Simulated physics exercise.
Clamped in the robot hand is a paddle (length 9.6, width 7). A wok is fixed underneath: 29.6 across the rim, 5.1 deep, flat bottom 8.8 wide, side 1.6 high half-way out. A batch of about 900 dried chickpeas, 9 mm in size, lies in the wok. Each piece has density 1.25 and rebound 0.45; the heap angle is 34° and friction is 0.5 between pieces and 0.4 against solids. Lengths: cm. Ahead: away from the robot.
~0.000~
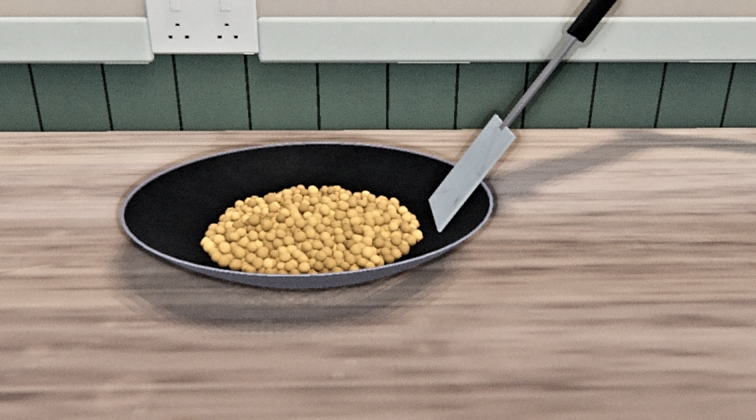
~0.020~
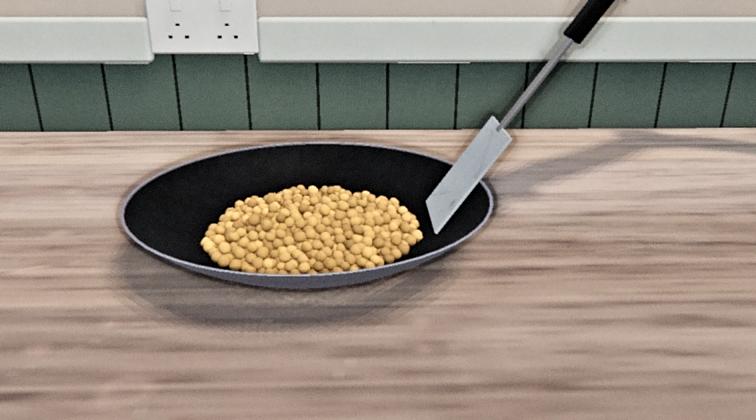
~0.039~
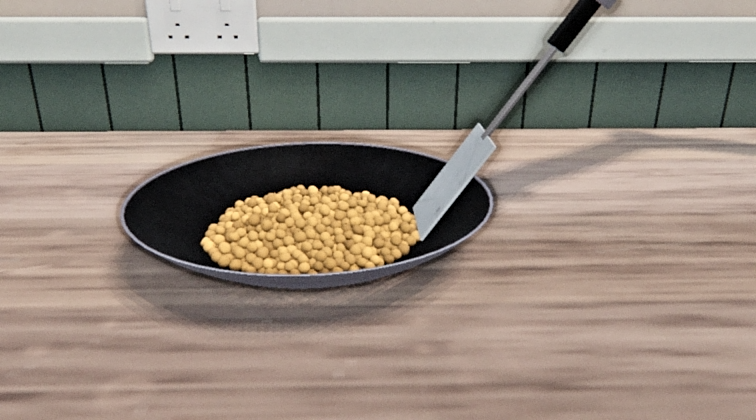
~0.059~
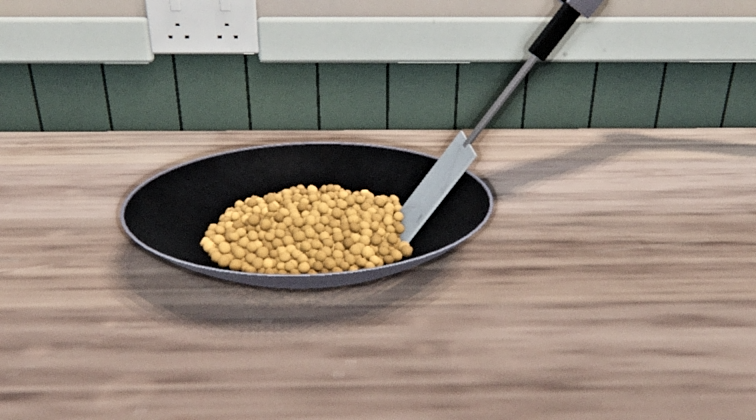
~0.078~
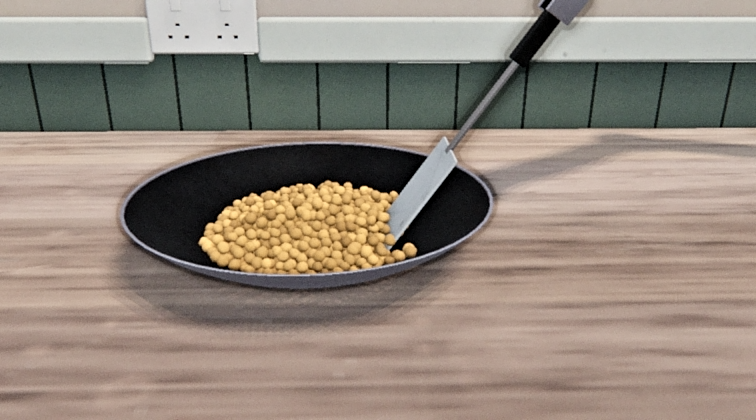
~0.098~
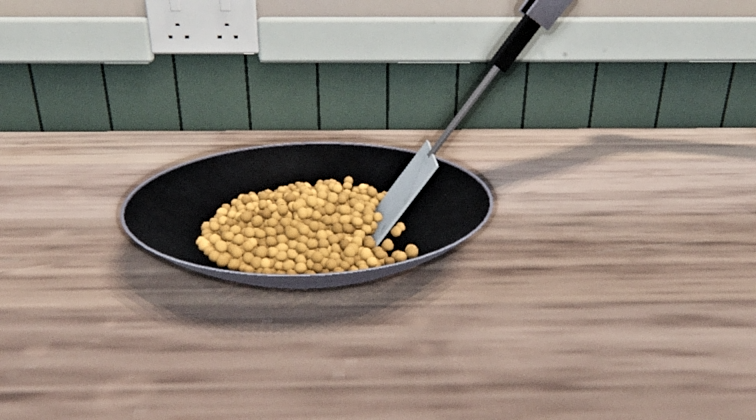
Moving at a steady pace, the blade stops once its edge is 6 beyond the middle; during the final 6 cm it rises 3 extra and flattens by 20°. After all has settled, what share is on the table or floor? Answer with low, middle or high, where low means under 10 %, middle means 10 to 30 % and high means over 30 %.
Low.
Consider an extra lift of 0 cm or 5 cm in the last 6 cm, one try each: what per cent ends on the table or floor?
Try one gives about 0 in a hundred, try two about 5 in a hundred.
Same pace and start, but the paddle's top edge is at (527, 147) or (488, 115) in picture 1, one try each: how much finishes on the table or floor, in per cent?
About 0 and 0 per cent.
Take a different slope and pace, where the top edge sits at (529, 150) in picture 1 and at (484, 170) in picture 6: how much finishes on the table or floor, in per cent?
Some 0 per cent.
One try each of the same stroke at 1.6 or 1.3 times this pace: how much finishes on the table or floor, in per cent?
Estimates in order: 15 per cent, 10 per cent.
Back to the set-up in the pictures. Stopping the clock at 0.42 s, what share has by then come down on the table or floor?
Roughly 0 per cent.
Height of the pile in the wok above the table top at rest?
Roughly 6.0 centimetres.
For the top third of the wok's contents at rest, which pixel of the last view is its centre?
I'd say around pixel (202, 209).
After 0.15 s, sloping 55°, highest piece 5 above the table; 900 in the wok.
After 0.19 s, sloping 46°, highest piece 6 above the table; 900 in the wok.
After 0.42 s, sloping 35°, highest piece 7 above the table; 894 in the wok, 6 on the blade or in flight.
After 1.47 s, sloping 35°, highest piece 6 above the table; 891 in the wok, 9 on the table or floor.
At rest, 891 in the wok, 9 on the table or floor. That is 1 % on the table or floor.
